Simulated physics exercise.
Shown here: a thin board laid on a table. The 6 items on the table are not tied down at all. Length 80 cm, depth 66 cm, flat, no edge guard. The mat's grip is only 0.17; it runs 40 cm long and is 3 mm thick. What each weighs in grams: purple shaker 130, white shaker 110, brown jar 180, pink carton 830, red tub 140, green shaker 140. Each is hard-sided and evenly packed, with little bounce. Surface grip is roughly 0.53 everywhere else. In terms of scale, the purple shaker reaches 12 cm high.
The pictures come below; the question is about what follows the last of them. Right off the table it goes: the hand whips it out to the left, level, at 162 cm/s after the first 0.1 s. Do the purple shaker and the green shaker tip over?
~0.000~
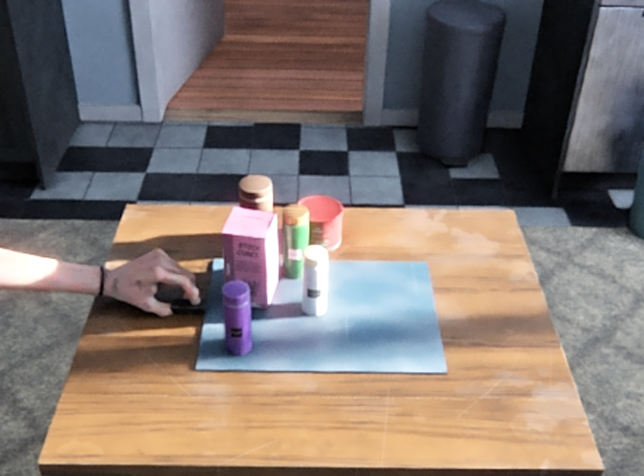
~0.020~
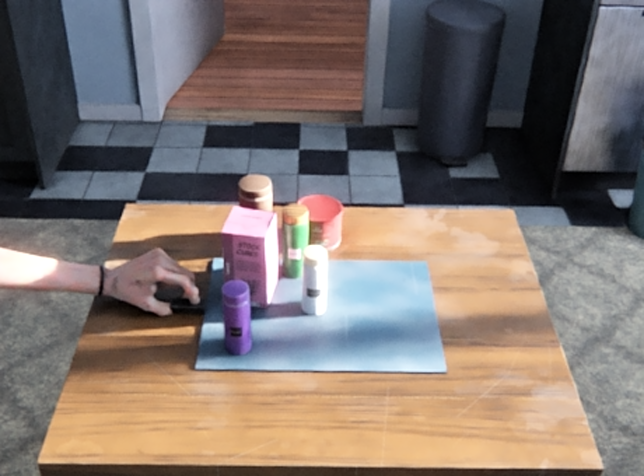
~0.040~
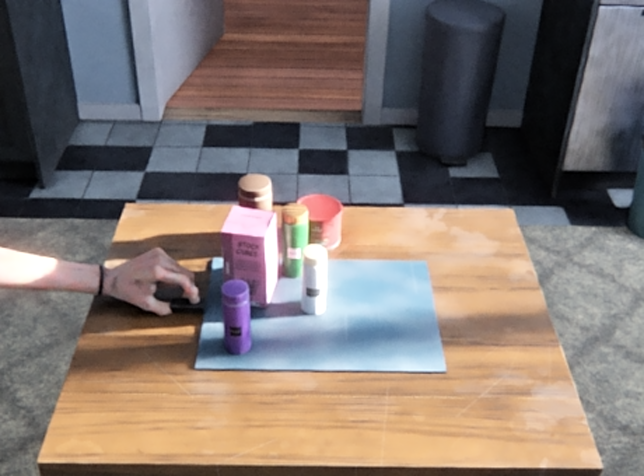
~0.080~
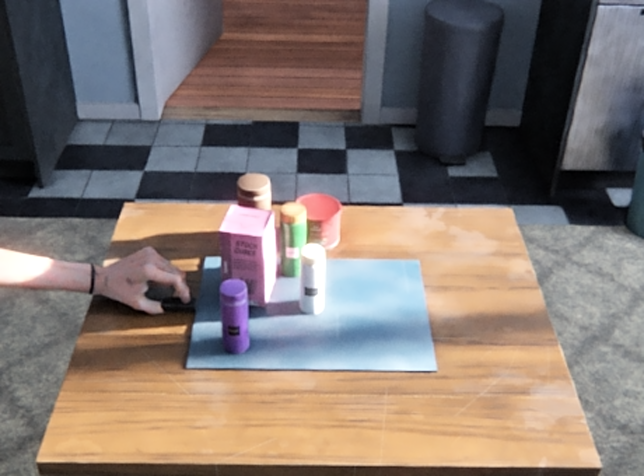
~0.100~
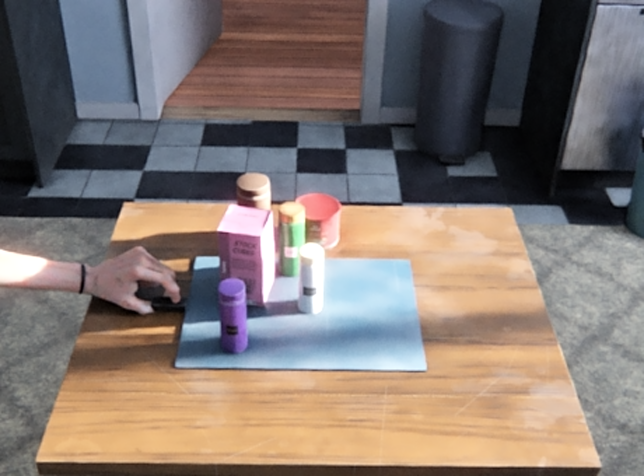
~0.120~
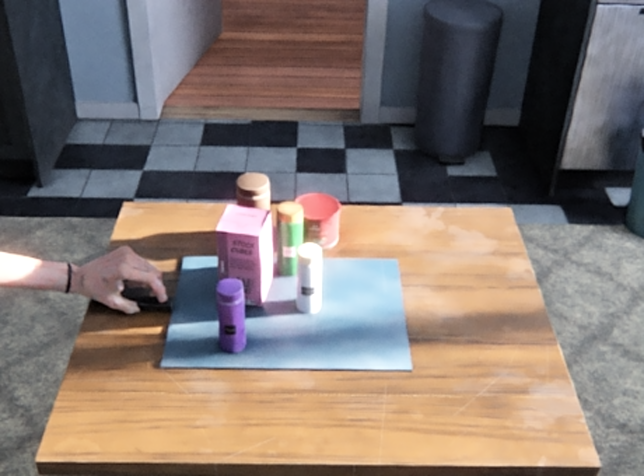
The purple shaker tips over; the green shaker tips over.
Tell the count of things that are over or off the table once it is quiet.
That makes 3.
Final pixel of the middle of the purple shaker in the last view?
Around (121, 333).
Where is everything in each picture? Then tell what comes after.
In the first frame, mat pulled 0 cm; purple shaker (237, 319); green shaker (295, 242).
In the second frame, mat pulled 0 cm; pink carton (251, 258); red tub (318, 223).
In the third frame, mat pulled 0 cm; white shaker (314, 280).
In the fourth frame, mat pulled 1 cm; pink carton (249, 257); red tub (317, 222).
In the fifth frame, mat pulled 3 cm; white shaker (310, 279).
In the sixth frame, mat pulled 5 cm; purple shaker (231, 316); green shaker (289, 239).
After 0.32 s, mat pulled 37 cm; purple shaker slid 7 cm near (193, 315); green shaker slid 6 cm near (258, 241); white shaker leaning 6°.
After 0.52 s, mat pulled 70 cm; purple shaker leaning 36° near (147, 316); green shaker leaning 30° near (237, 239); white shaker leaning 35°.
After 0.72 s, mat pulled 85 cm; purple shaker on its side near (121, 333); green shaker on its side near (208, 256); white shaker on its side.
At rest (2.7 s), tipped over on the table, purple shaker, white shaker and green shaker; not toppled but over 6 cm from the start, pink carton; the other 2 in place, give or take 6 cm. Seen from the same camera at the end, purple shaker near (121, 333), green shaker near (212, 245).
